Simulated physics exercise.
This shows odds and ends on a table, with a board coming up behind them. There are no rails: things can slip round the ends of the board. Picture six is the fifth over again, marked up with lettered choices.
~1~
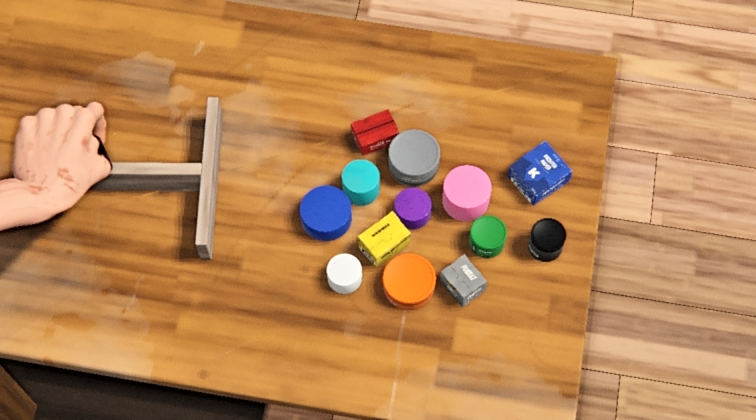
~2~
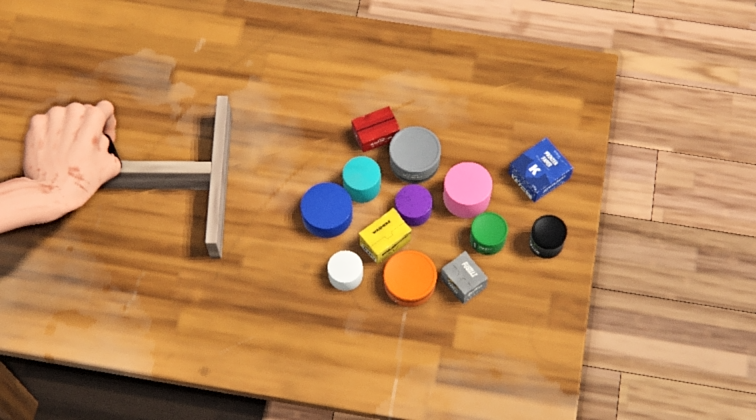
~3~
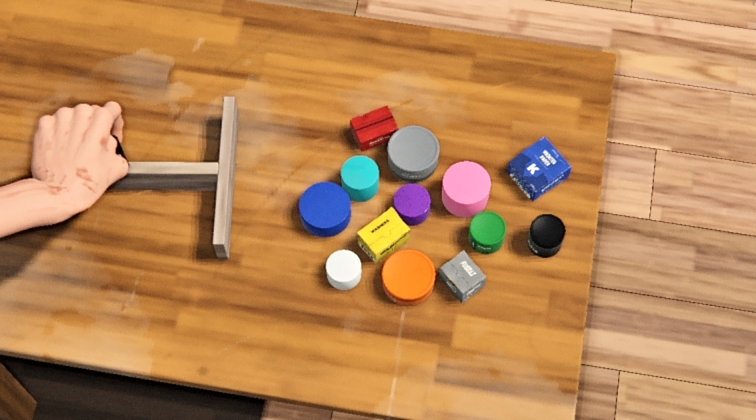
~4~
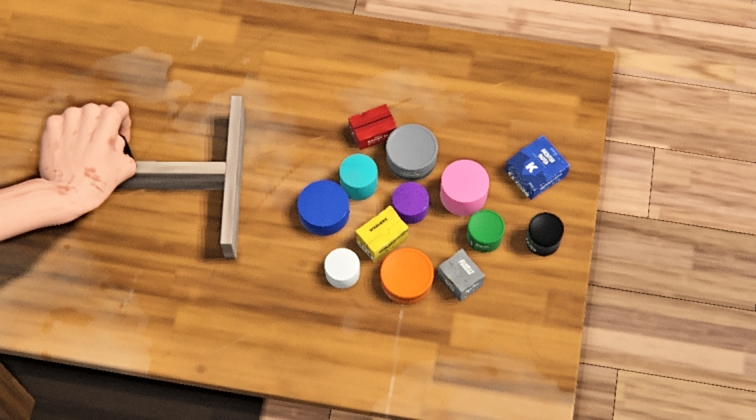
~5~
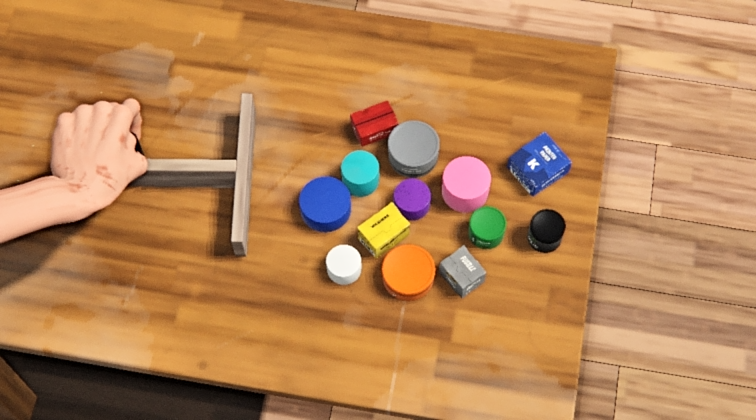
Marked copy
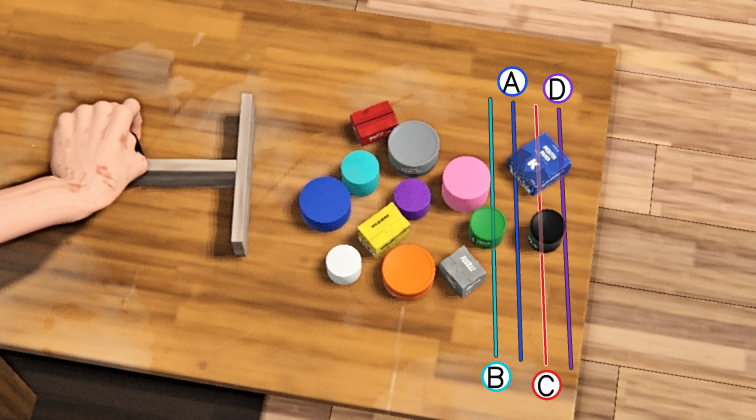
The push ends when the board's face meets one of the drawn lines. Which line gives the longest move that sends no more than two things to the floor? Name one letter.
Stop at A.
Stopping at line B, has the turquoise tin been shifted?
Yes.
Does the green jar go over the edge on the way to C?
By then, yes.
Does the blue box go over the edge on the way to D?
Yes.
On the marked copy, A at (517, 225); B at (493, 222); C at (541, 229); D at (565, 233).
Taking A. A third of the way, board (339, 181); orange tub (415, 279); white tin (362, 266).
Two thirds of the way, board (438, 196); blue box (561, 154); green jar (513, 228).
When it is over, board (515, 208); black tub over the edge; blue box over the edge; two fallen.
As for the rest, B is within the limit but short; C drops four; D drops eight.
